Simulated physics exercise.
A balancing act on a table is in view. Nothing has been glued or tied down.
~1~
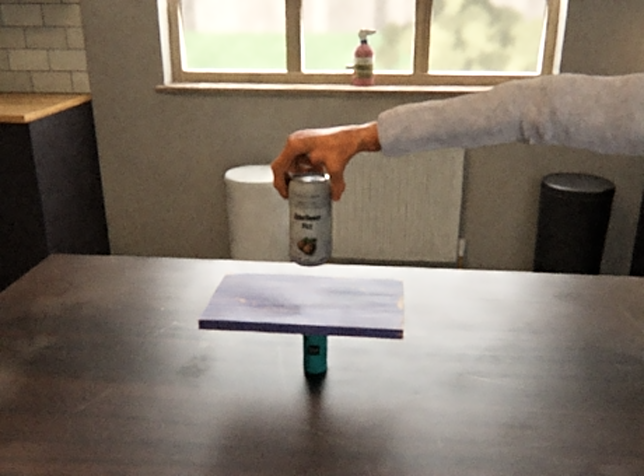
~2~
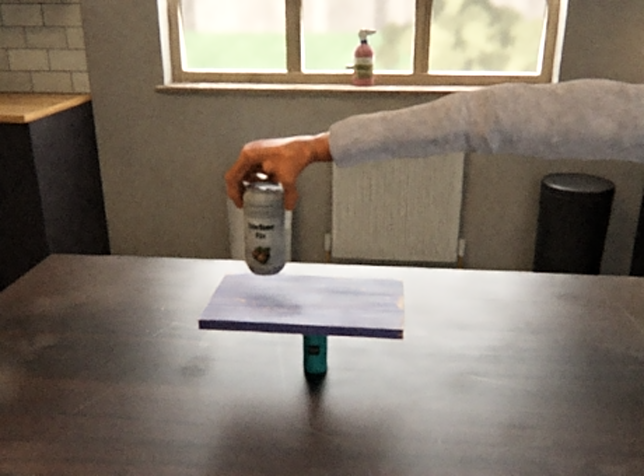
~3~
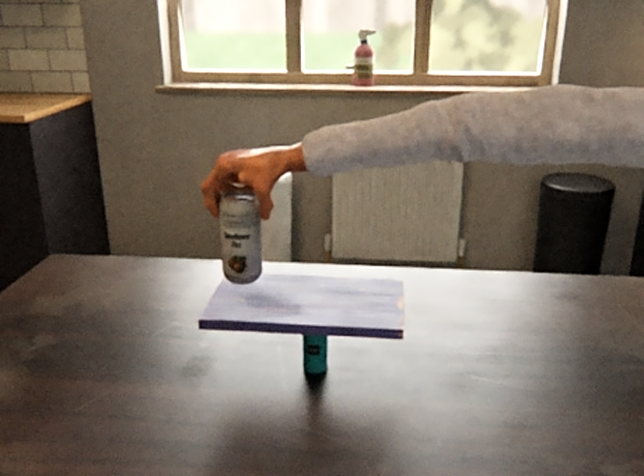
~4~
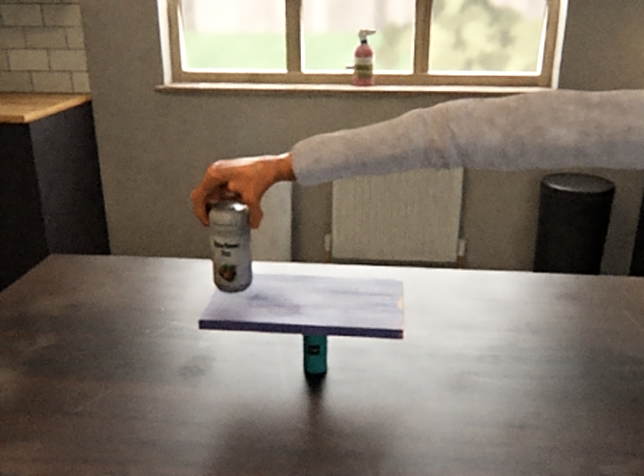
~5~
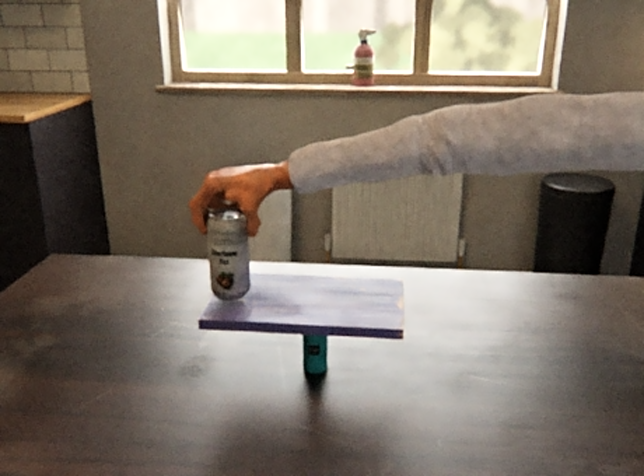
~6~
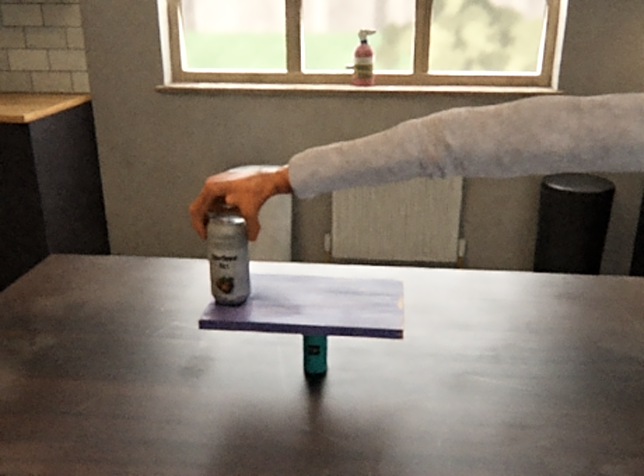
A hand holding a white can moves left above a blue board balanced on a small teal can on a dark table, then lowers the white can onto the board's left end, keeping its grip on top.
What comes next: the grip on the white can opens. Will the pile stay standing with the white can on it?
Ah, it fails to stay steady this time.
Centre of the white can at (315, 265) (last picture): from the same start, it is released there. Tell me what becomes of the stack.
The stack then stays standing.
Then, 0.40 s after the last picture, white can now fallen; blue board tipped 49° from how it was.
Then, 0.60 s after the last picture, blue board now fallen; turquoise shaker tipped 44° from how it was.
By the end, fallen, blue board, white can and turquoise shaker. The stack loses its balance.
